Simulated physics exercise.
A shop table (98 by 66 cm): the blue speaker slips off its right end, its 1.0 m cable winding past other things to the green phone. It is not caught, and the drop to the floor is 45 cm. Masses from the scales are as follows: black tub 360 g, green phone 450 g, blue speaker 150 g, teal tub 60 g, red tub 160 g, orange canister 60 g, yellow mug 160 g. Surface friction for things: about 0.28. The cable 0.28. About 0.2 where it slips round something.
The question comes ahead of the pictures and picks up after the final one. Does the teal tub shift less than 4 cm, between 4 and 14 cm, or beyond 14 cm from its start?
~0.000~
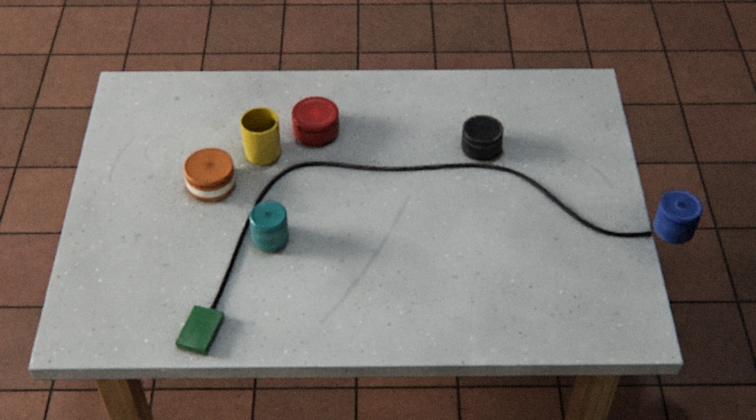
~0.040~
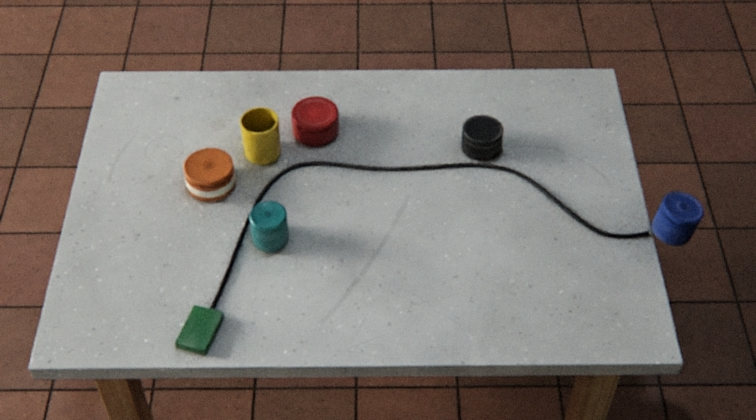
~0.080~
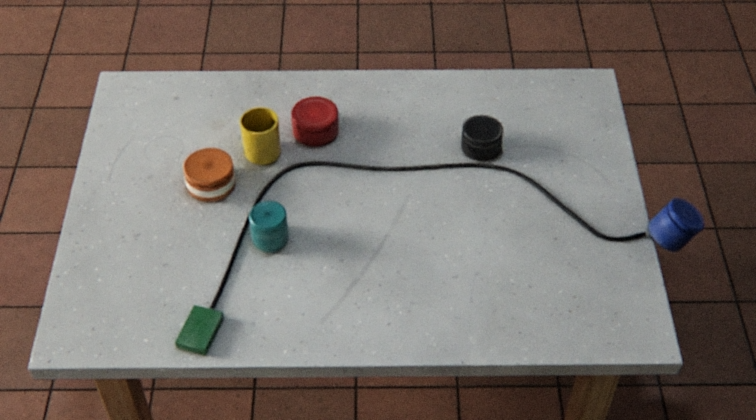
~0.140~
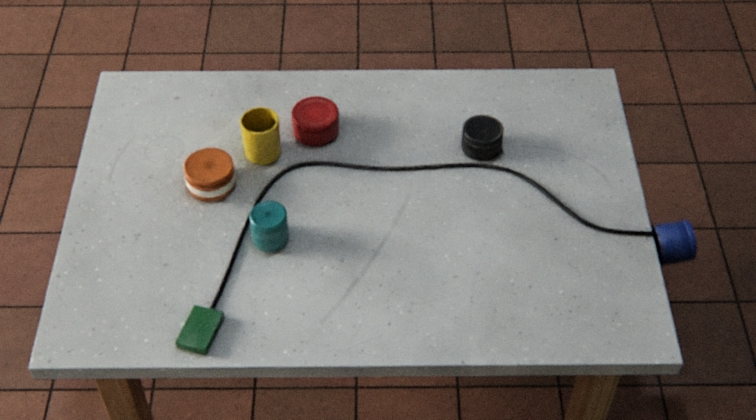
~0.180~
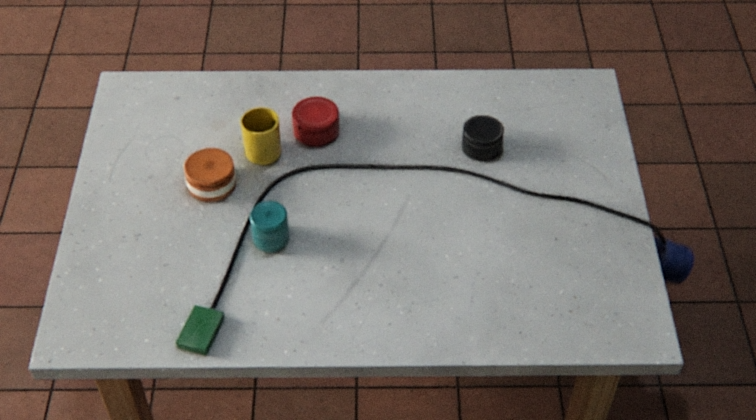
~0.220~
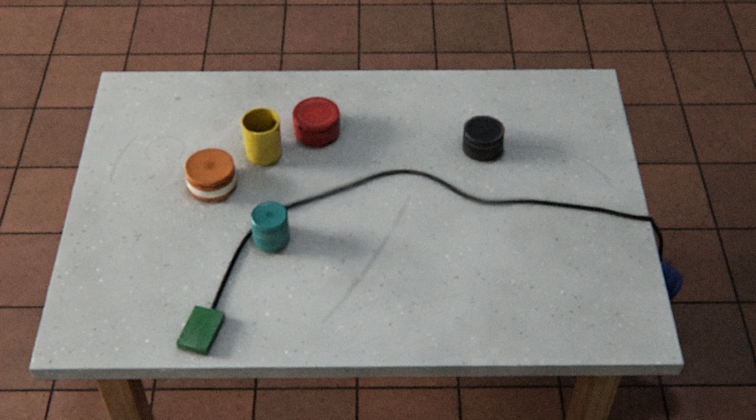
Looks like it will change place a great deal.
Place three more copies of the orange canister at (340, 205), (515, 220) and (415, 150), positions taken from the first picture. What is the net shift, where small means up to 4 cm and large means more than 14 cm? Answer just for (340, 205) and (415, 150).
The first would move a long way, and the second would move just a bit.
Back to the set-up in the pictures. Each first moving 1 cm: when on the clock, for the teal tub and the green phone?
The teal tub at 0.28 seconds and the green phone at 0.44 seconds.
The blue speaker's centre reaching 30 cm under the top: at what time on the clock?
At about 0.38 s.
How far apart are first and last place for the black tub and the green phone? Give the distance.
Black tub: 0 cm; green phone: 6 cm.
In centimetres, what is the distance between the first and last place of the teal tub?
The teal tub ends up off the top.
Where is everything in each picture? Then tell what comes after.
The first picture shows shows, teal tub (268, 214); cable runs through (594, 227) (505, 169) (386, 169) (281, 174) (234, 256).
The second picture shows shows, blue speaker (681, 207); cable runs through (592, 228) (386, 169) (234, 255).
The third picture shows shows, blue speaker (676, 225); cable runs through (591, 229) (386, 169) (234, 255).
The fourth picture shows shows, blue speaker (673, 243); cable runs through (595, 227) (386, 168) (234, 255).
The fifth picture shows shows, blue speaker (667, 261); cable runs through (620, 214) (393, 167) (235, 255).
The sixth picture shows shows, teal tub (269, 214); cable runs through (650, 219) (535, 201) (423, 174) (319, 196) (236, 256).
By 0.5 s, the cable's tail end at (235, 316); teal tub on its side, 30 cm off its start, blue speaker over the edge, green phone 2 cm off its start.
By 0.7 s, the cable's tail end at (258, 323); teal tub over the edge, blue speaker over the edge, green phone 5 cm off its start.
By 1.0 s, the cable's tail end at (260, 322); teal tub over the edge, blue speaker over the edge, green phone 5 cm off its start at (234, 325).
By 1.2 s, the cable's tail end at (260, 322); teal tub over the edge, blue speaker over the edge, green phone 5 cm off its start.
By 2.4 s, the cable's tail end at (260, 322); teal tub over the edge, blue speaker over the edge, green phone 5 cm off its start at (234, 325).
